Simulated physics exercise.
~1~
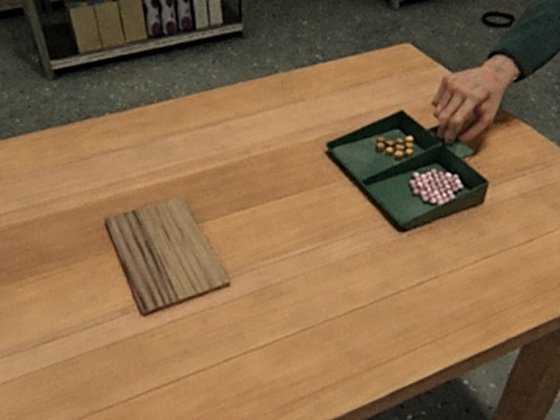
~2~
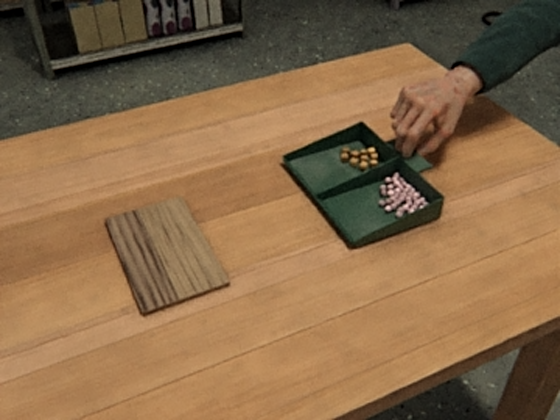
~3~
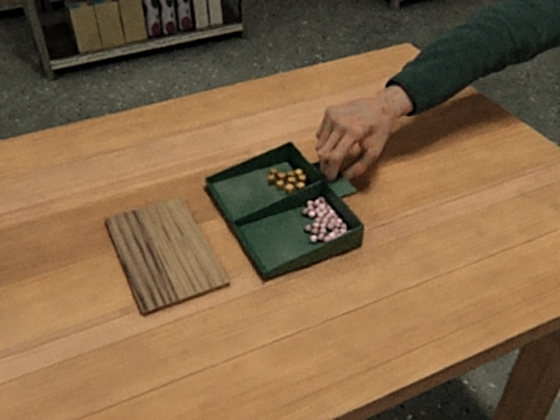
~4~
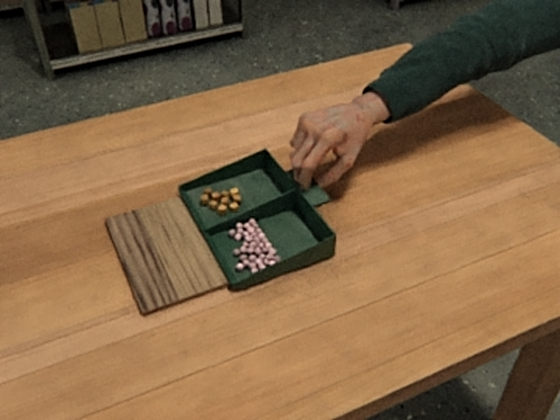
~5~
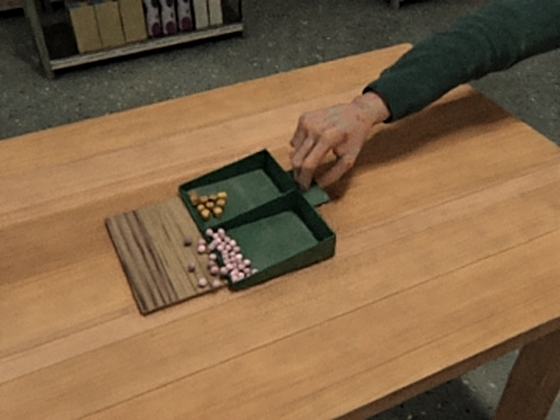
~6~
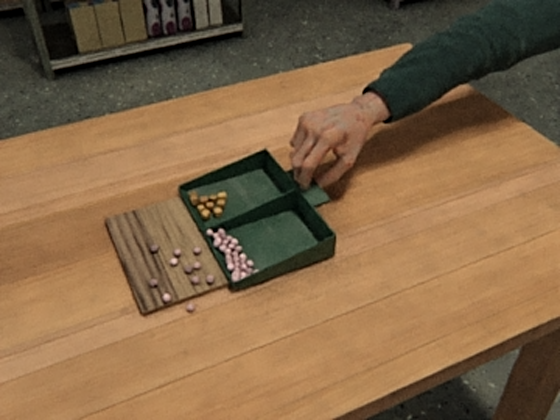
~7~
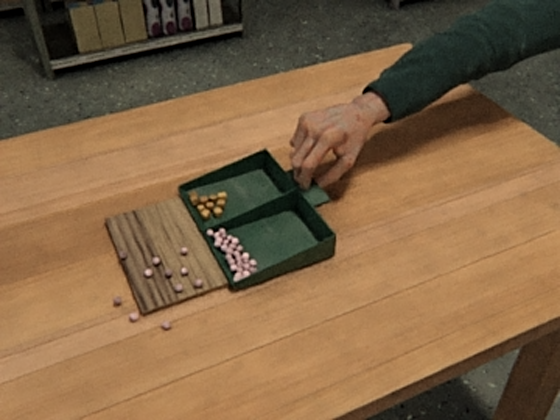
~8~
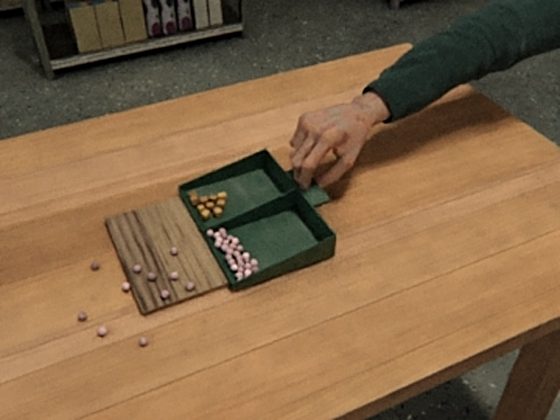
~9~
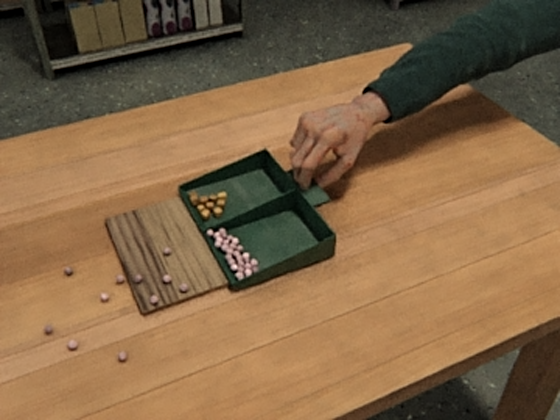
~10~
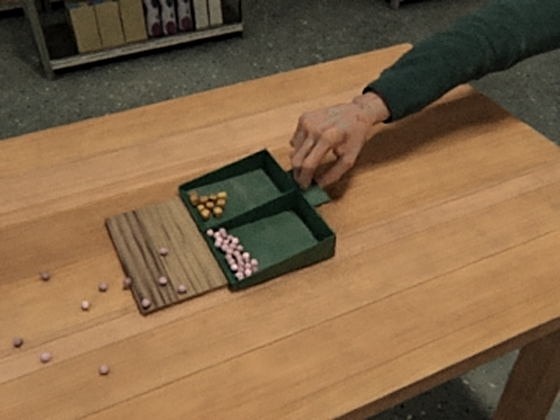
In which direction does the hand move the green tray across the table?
The hand slides the tray to the left, until it meets the flat board.
